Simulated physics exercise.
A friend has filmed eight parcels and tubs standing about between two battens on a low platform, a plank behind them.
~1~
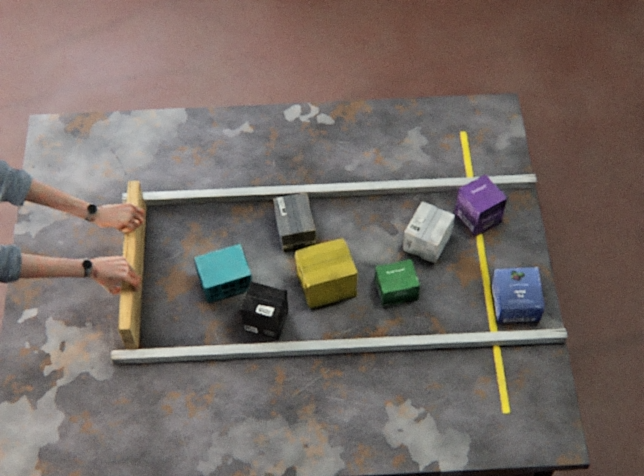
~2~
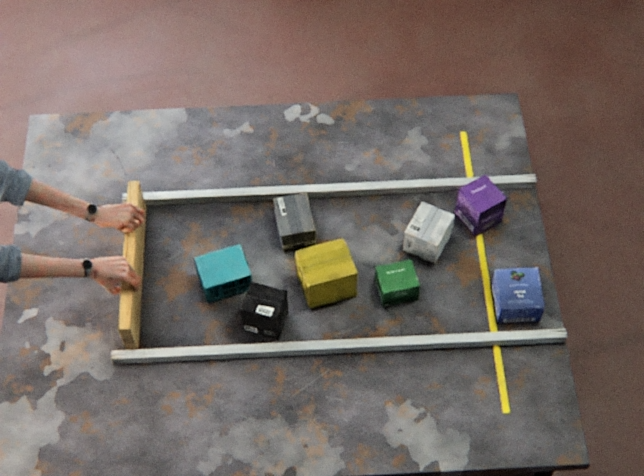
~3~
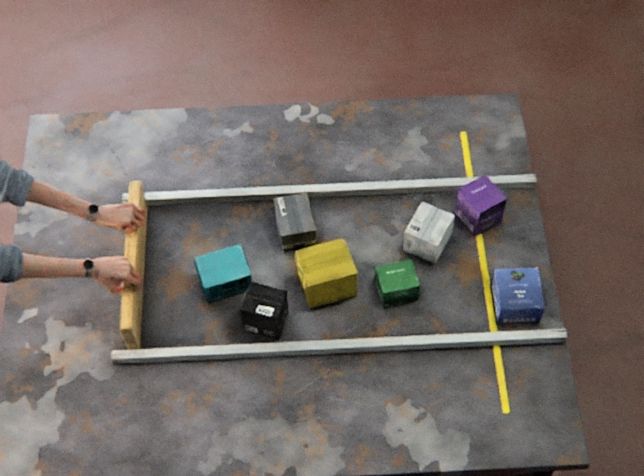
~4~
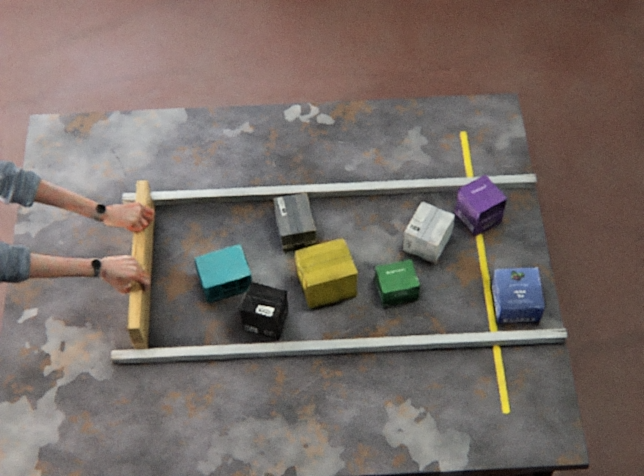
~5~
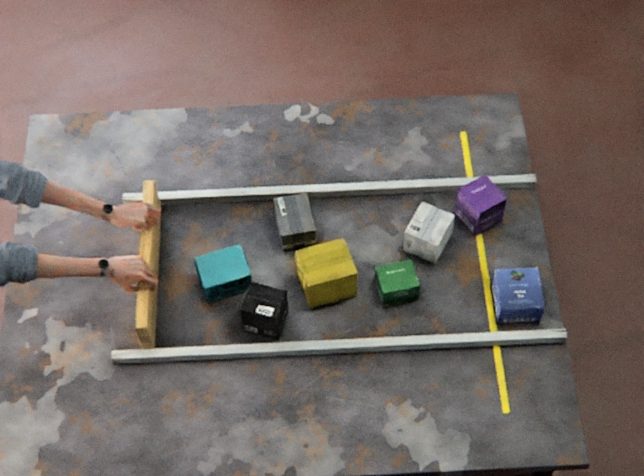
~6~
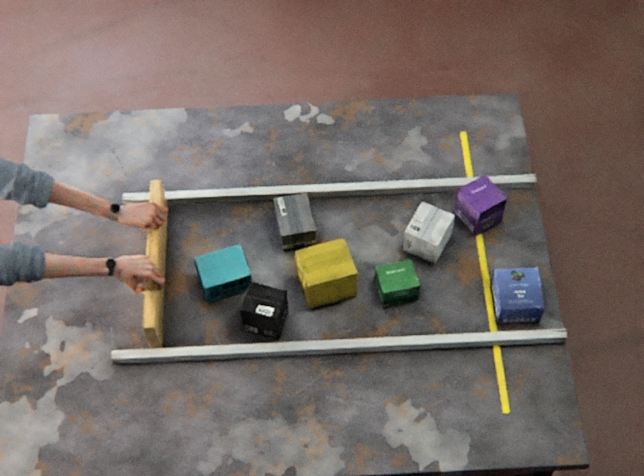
Wooden plank held upright by two hands, resting at first, then sliding slightly right between battens toward scattered, unmoving boxes.
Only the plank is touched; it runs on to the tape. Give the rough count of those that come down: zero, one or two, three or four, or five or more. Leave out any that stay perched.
The number that fall off is three or four.
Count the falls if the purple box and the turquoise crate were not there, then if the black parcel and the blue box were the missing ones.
First 1, then 2.
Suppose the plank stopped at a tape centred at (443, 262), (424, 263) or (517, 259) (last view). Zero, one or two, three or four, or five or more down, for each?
One after another: Either one or two; either one or two; five or more.
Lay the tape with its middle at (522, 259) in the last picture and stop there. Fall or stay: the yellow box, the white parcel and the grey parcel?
The yellow box tumbles off, the white parcel comes down, the grey parcel remains up.
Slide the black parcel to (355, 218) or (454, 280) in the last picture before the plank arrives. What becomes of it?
In turn it remains up; drops off.
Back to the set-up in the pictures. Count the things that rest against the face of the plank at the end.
In contact: 3.
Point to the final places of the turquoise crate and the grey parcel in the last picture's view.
First (510, 265), then (495, 214).
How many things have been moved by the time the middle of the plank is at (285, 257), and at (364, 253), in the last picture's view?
By then 5, and 6.
Early on, none off yet; blue box at rest near (517, 295); purple box at rest near (480, 206); white parcel at rest near (429, 233).
Finally, the number that fall off is three or four; lost, yellow box, green box and blue box.
